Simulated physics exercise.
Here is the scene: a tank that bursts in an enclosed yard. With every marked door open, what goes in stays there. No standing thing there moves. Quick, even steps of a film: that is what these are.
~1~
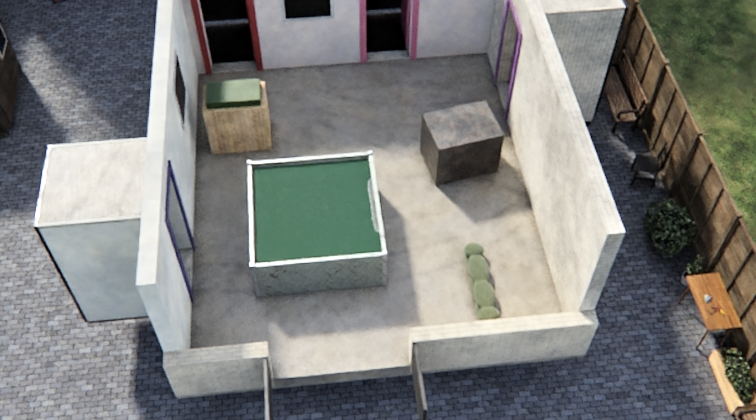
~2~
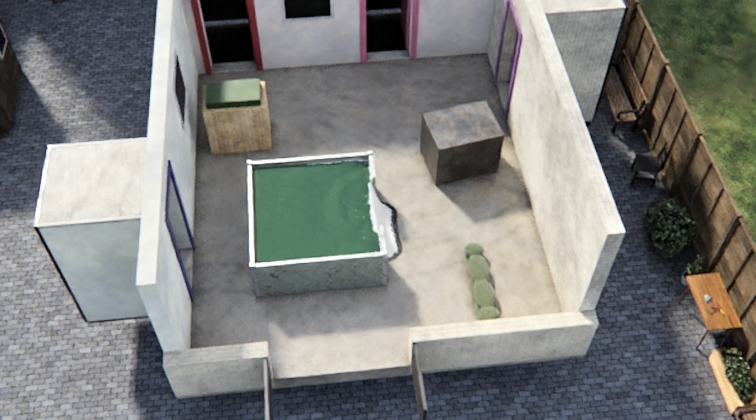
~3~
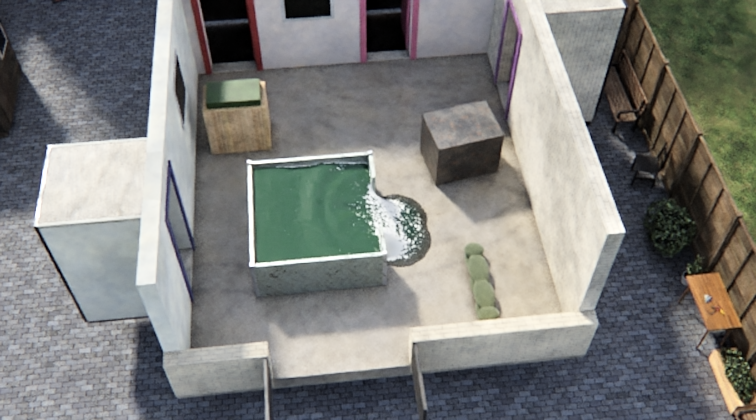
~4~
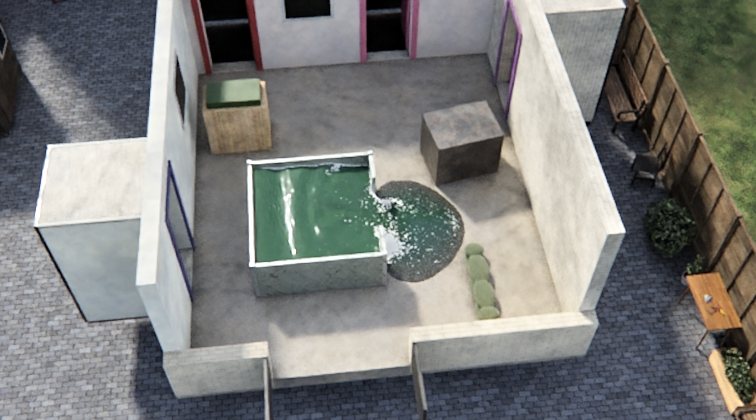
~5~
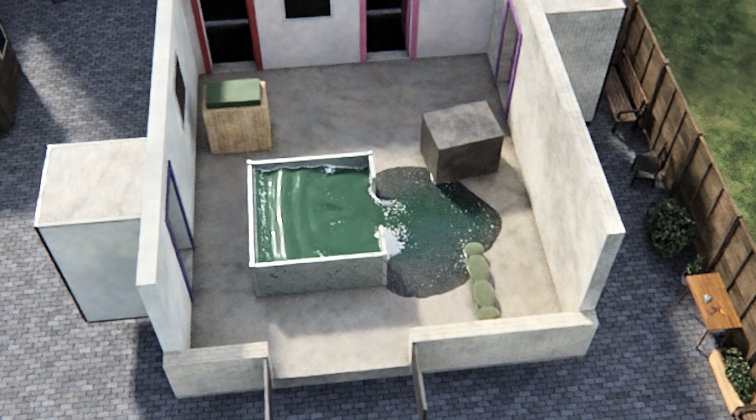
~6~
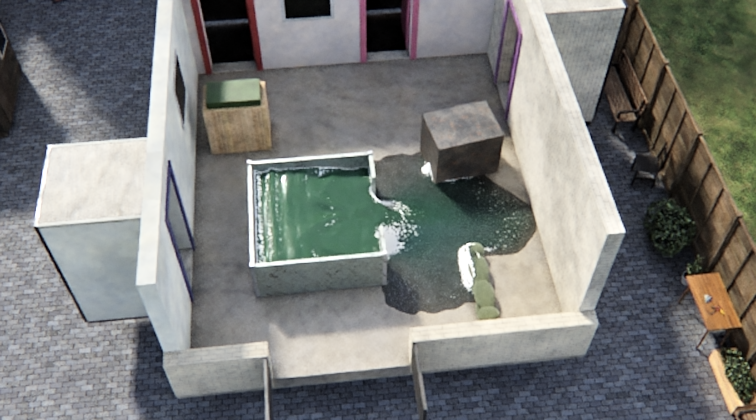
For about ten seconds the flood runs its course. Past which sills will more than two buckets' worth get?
At the end, purple door: Two buckets or fewer, blue door: Two buckets or fewer, red door: Over two buckets, pink door: Over two buckets.
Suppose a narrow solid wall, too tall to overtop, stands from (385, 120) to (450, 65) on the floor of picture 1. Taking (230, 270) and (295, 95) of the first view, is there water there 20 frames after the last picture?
Taking the points in order, the first is high and dry and the second is inundated.
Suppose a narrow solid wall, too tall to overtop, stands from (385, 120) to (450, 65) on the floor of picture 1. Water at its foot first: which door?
That would be the purple door.
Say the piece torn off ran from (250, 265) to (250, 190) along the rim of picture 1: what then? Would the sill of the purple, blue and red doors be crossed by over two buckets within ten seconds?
Here's how it goes: The purple door never reaches it, while the blue door gets beyond the mark and the red door gets beyond the mark.
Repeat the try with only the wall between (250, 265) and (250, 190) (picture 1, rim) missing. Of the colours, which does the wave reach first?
You want the blue door.
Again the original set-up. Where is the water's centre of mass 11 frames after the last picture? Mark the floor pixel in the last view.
About (391, 232).
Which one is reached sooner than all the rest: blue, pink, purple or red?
That would be the purple door, ahead of the rest.
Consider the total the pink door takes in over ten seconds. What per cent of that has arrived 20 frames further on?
My estimate: Close to 15 per cent.
A moment on, water covers 25 % of the floor; the purple door not reached, the blue door not reached, the red door not reached, the pink door not reached.
Next, water covers 40 % of the floor; the purple door wet at the sill, nothing in, the blue door not reached, the red door not reached, the pink door not reached.
Then, water covers 55 % of the floor; the purple door wet at the sill, nothing in, the blue door not reached, the red door not reached, the pink door under two buckets in.
Later, water covers 80 % of the floor; the purple door wet at the sill, nothing in, the blue door wet at the sill, nothing in, the red door wet at the sill, nothing in, the pink door over two buckets in.
In the end, water covers 95 % of the floor; the purple door under two buckets in, the blue door wet at the sill, nothing in, the red door over two buckets in, the pink door over two buckets in.
